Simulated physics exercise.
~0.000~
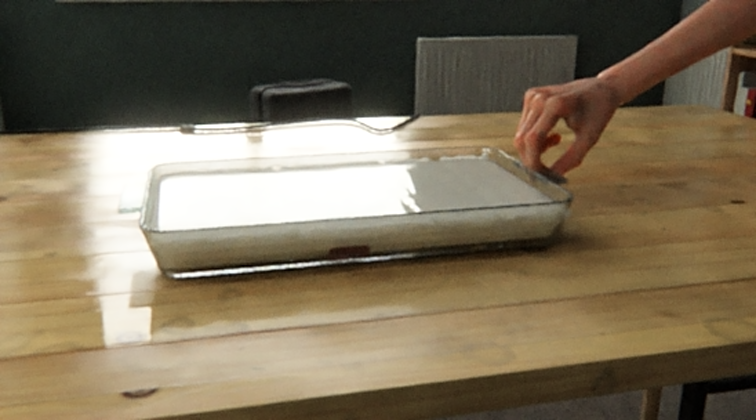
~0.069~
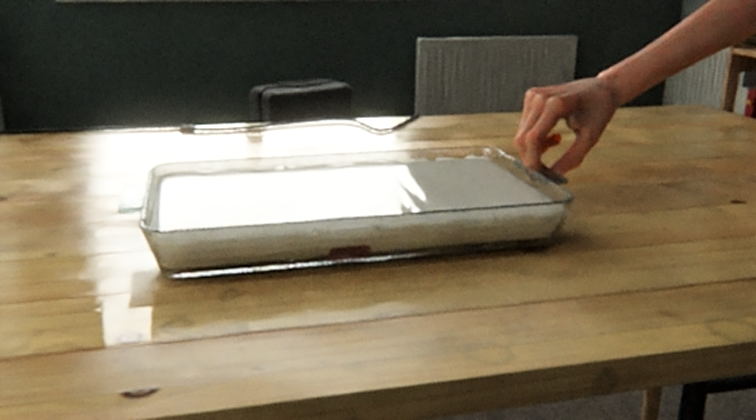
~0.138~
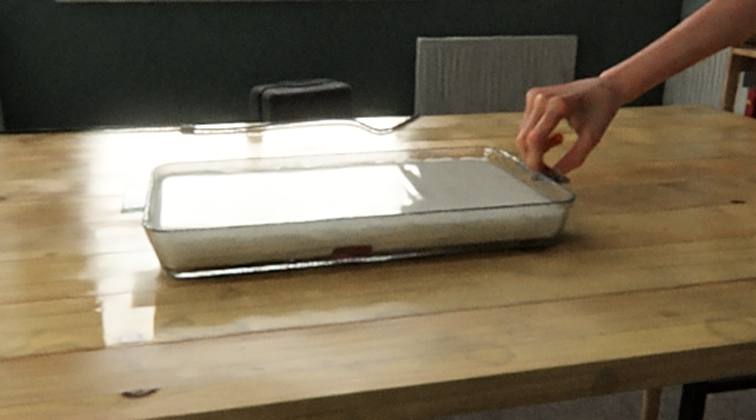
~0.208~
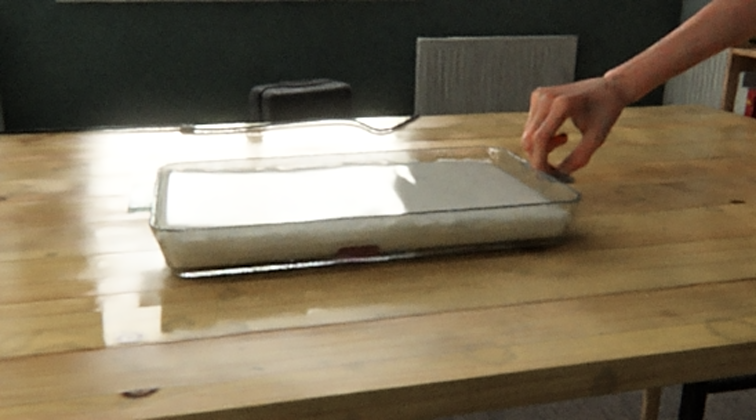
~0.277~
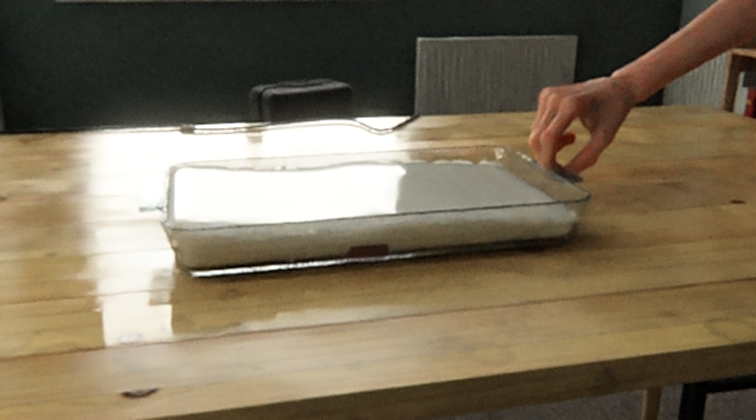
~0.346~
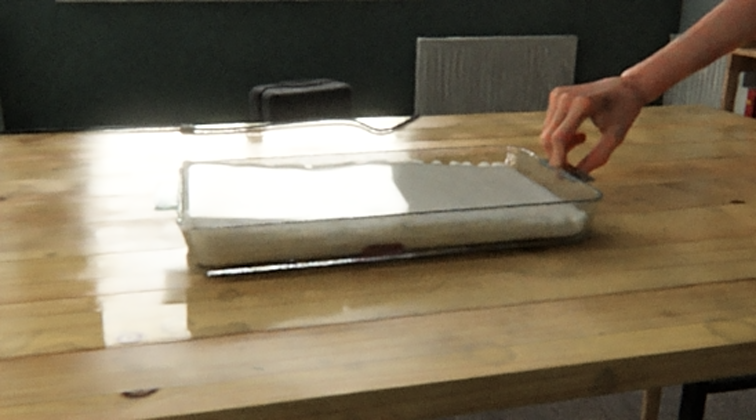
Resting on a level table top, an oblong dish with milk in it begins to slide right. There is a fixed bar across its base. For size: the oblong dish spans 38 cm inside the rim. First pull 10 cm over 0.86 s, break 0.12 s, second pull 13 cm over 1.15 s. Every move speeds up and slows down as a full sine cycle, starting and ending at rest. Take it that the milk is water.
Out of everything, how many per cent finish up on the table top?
About 15 in every hundred.
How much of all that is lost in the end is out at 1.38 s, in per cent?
30 in a hundred, roughly.
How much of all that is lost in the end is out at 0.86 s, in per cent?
Around 0%.
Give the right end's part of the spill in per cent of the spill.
I reckon around 50 % of it leaves on the right.
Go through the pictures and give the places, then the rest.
In the first frame, 0.0 cm from the start; oblong dish, level (153, 201) left, (523, 178) right, rim (531, 172); the milk stands 9 mm below the rim; the top of the bar is at (348, 245).
In the second frame, 0.0 cm from the start; oblong dish, level (153, 201) left, (523, 178) right.
In the third frame, 0.3 cm from the start; oblong dish, level (156, 200) left, (524, 180) right.
In the fourth frame, 0.8 cm from the start; oblong dish, level (159, 196) left, (528, 182) right.
In the fifth frame, 1.7 cm from the start; oblong dish, level (169, 192) left, (534, 184) right.
In the sixth frame, 3.0 cm from the start; oblong dish, level (180, 189) left, (542, 186) right.
Then, 0.86 s in, it has gone 10 cm; 0 per cent is out over the left end and 0 over the right.
Then, 1.38 s in, it has gone 13 cm; 0 per cent is out over the left end and 4 over the right.
Then, 1.90 s in, it has gone 22 cm; 6 per cent is out over the left end and 4 over the right.
Then, 2.42 s in, it has gone 23 cm; 6 per cent is out over the left end and 8 over the right.
Finally, 15 per cent is out in all, 7 of it over the left end.
